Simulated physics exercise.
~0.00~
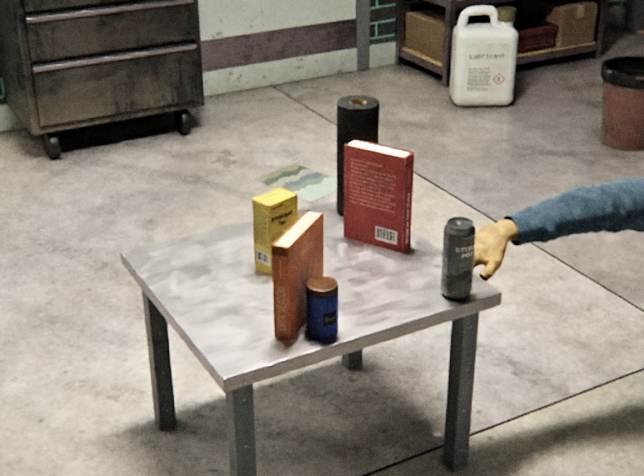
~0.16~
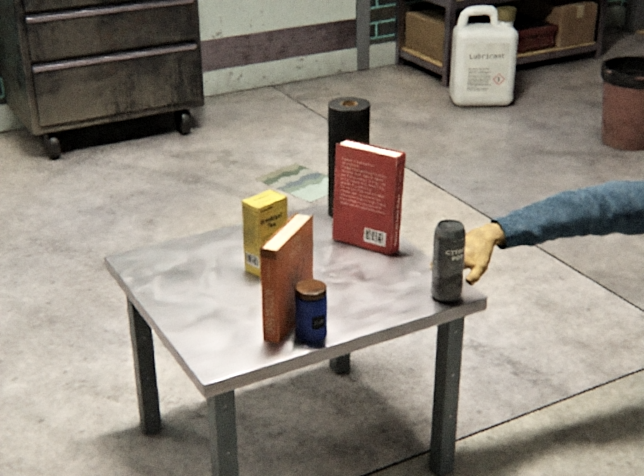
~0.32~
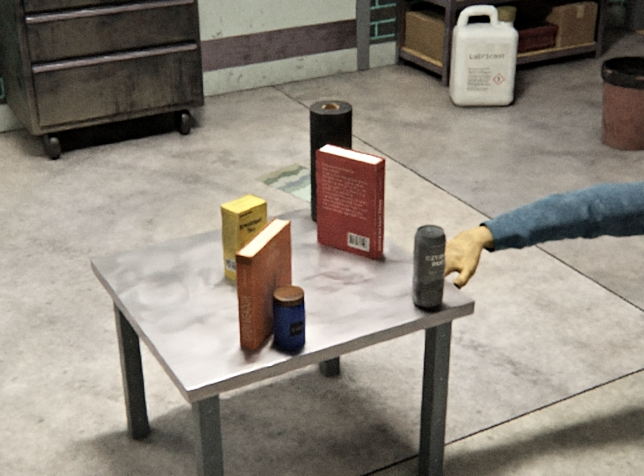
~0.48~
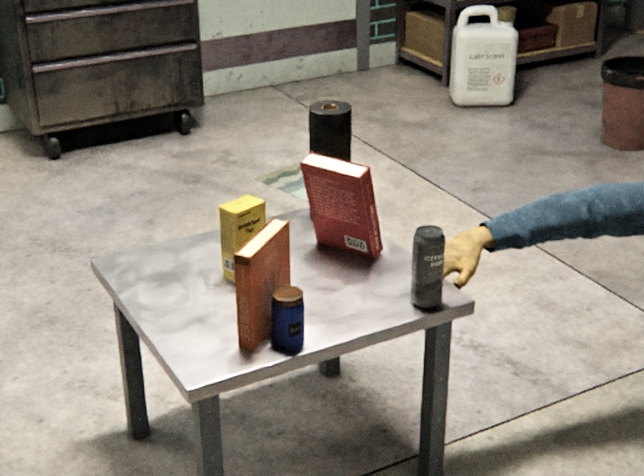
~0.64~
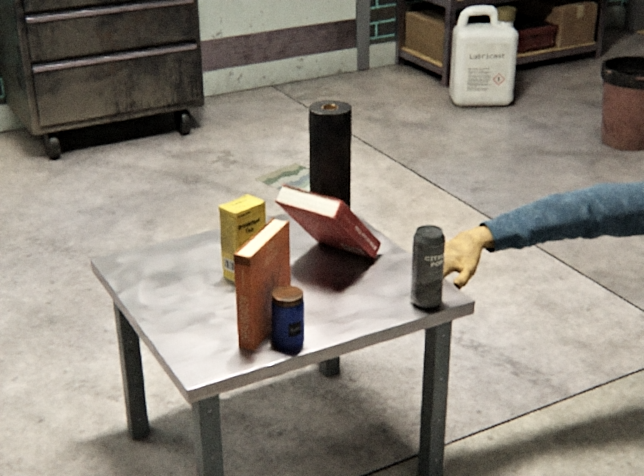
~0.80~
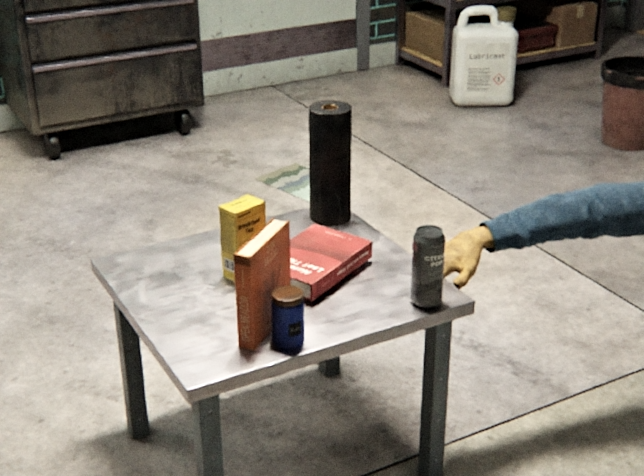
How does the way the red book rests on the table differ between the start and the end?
At the start the red book was standing upright, and by the end it was lying on its side on the tabletop.
